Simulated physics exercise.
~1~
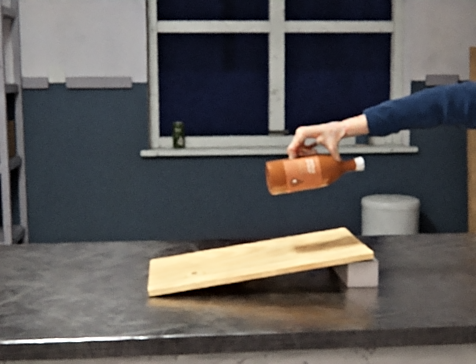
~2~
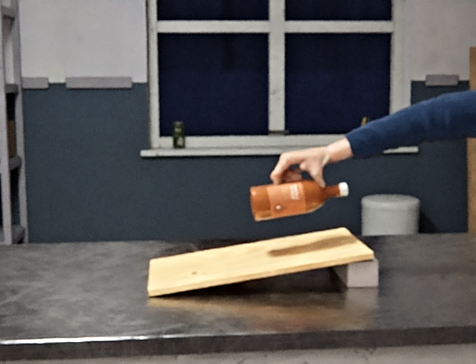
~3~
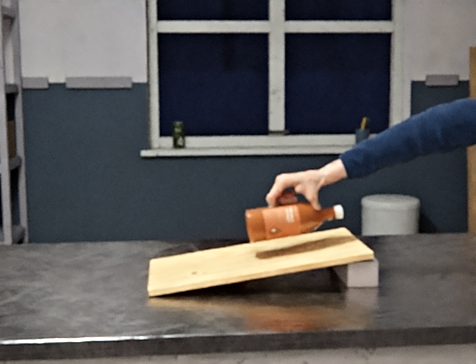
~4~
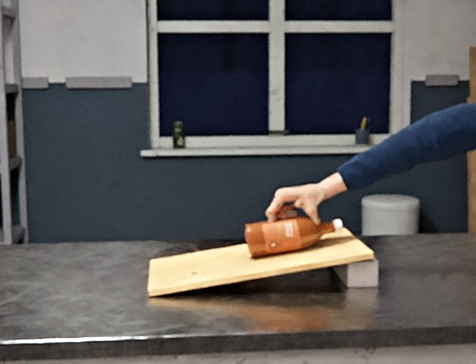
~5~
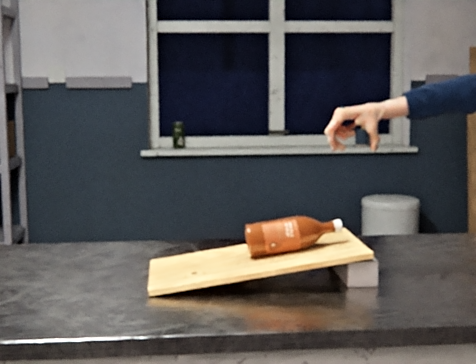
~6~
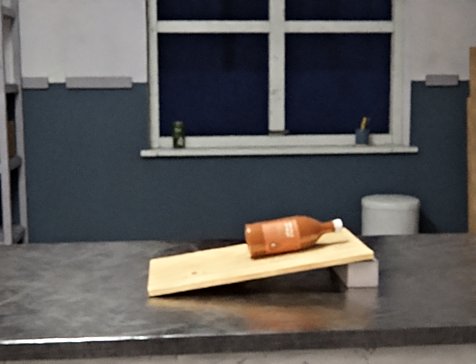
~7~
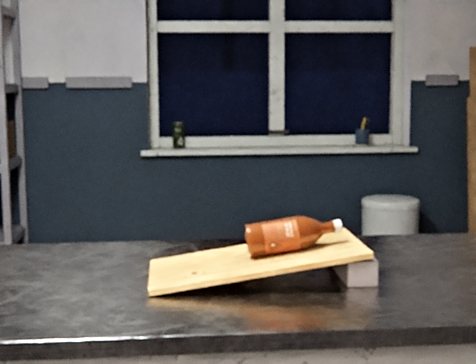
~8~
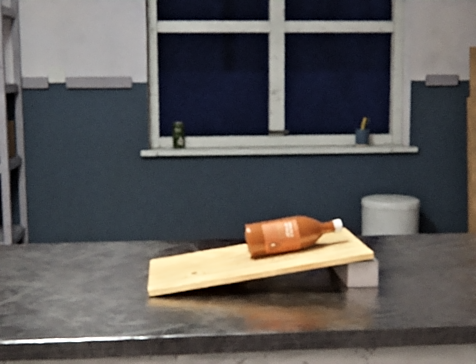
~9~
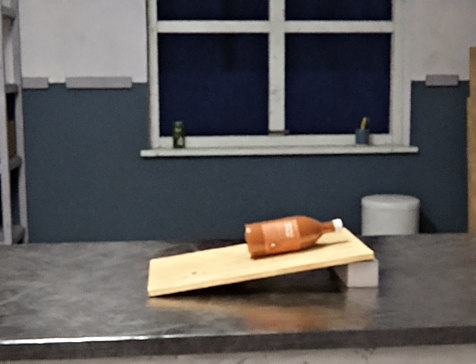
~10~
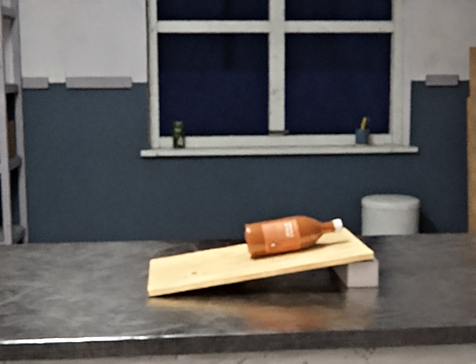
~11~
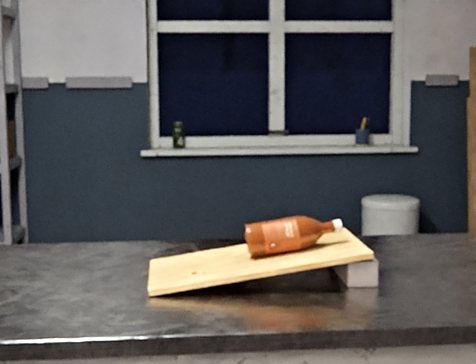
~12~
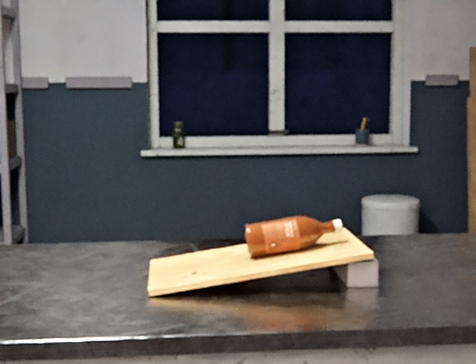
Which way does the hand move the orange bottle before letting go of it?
The hand moves the orange bottle down, until it lies on its side on the sloping board.
